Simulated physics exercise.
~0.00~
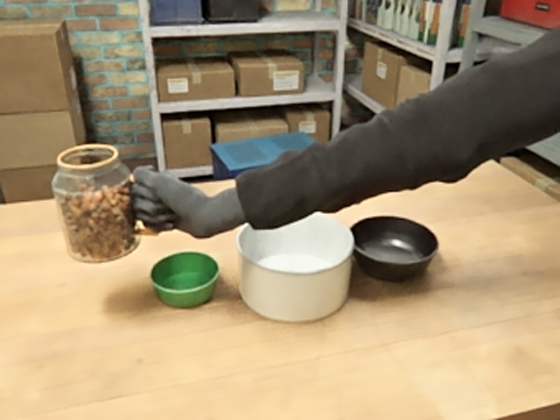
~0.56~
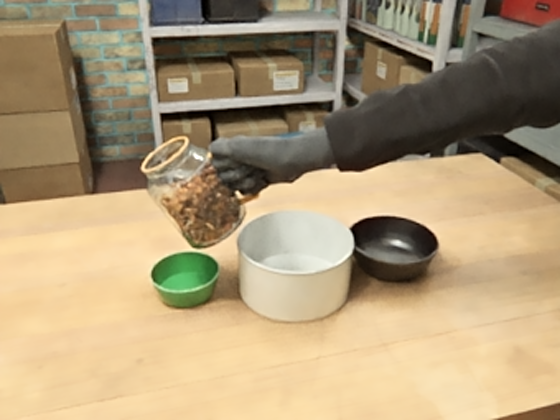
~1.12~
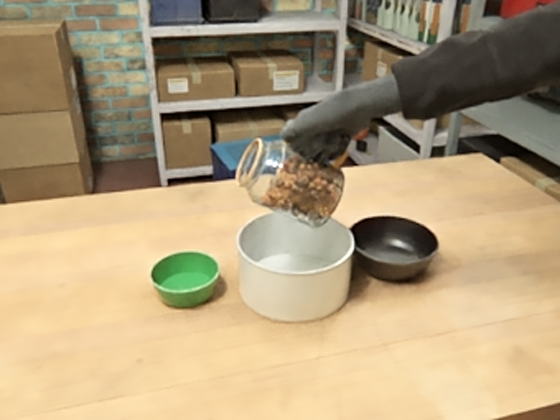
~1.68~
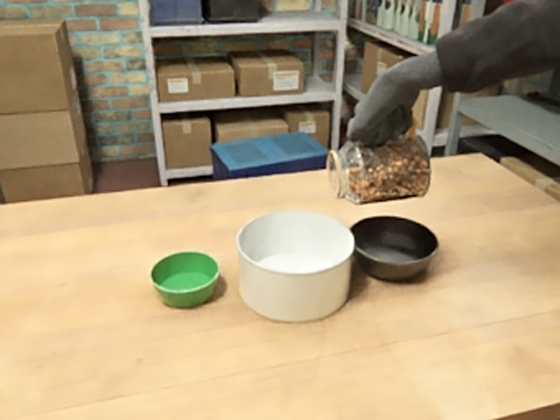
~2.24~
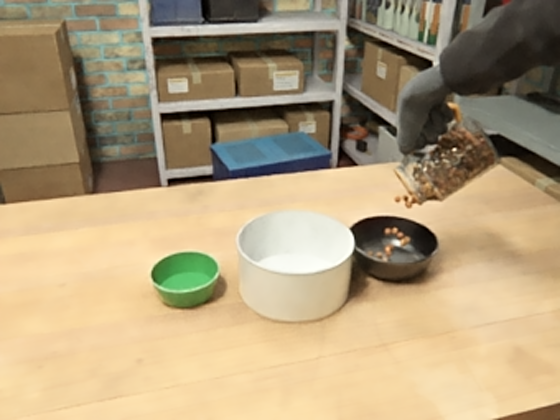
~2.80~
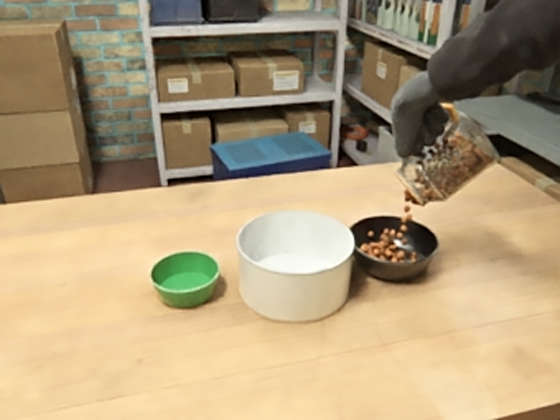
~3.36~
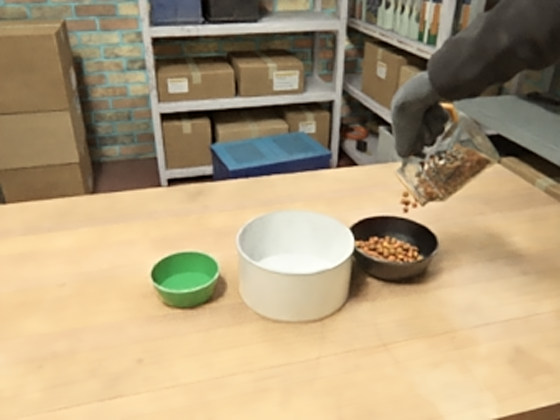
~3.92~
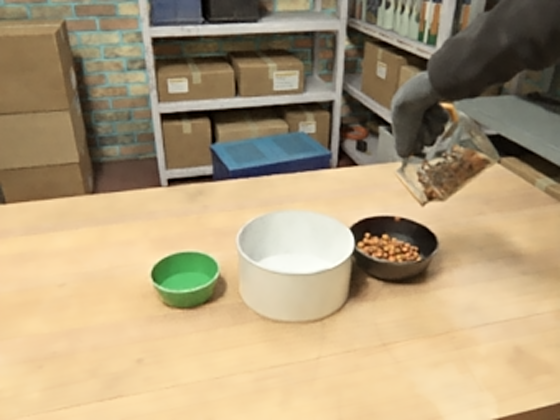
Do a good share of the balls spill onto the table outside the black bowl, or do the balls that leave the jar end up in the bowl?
The balls that leave the jar end up in the black bowl, while a good share of them stays in the jar. The table, the green dish and the white pot are left clear.
At first, a gloved hand in a dark sleeve holds a glass jar of small brown balls upright at the left of a wooden table, near a green dish, a white pot and a black bowl. The hand carries the jar to the right, tipping it as it passes above the green dish and the white pot. Nothing falls out until the jar is tilted mouth downward beside the black bowl. Balls then tumble into the bowl and form a growing pile. At the end, the stream has stopped, the bowl holds many balls, and some remain in the tilted jar.
